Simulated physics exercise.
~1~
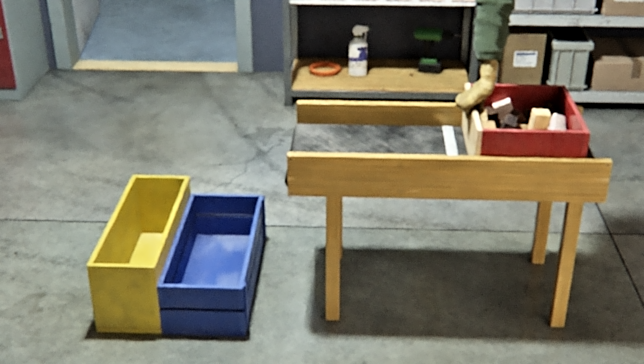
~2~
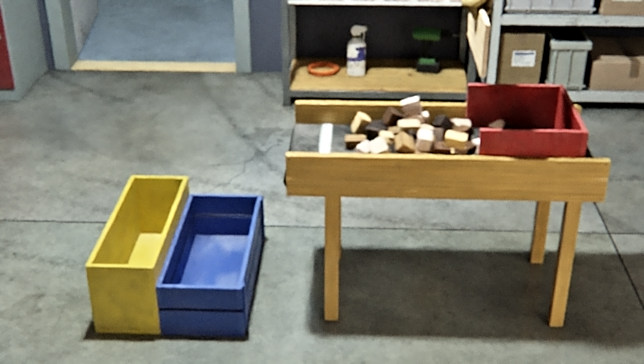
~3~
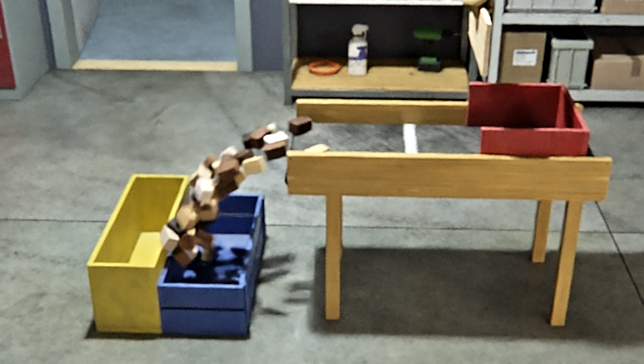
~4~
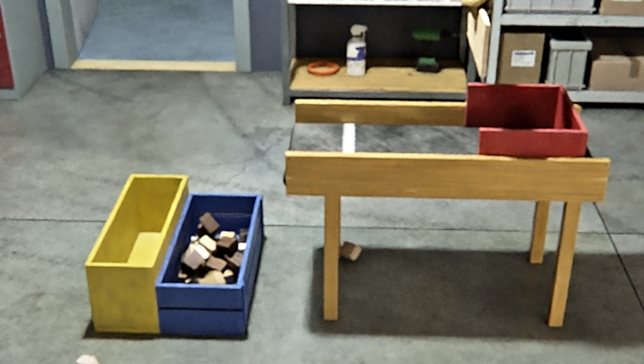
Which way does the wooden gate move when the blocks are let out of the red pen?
The gate moves up, and it stays raised above the belt while the blocks travel away.
To begin with, a gloved hand on a green-sleeved arm is at the wooden gate of a red pen full of loose blocks, which stands on a belt with wooden sides. The gate goes up, and the blocks spread out along the belt as it carries them left. They spill off the end in a thick stream, dropping toward the blue bin beside a yellow tub. Finally the belt is clear and most of the blocks lie heaped in the blue bin, with one on the floor under the table and another at the lower left, past the empty yellow tub.
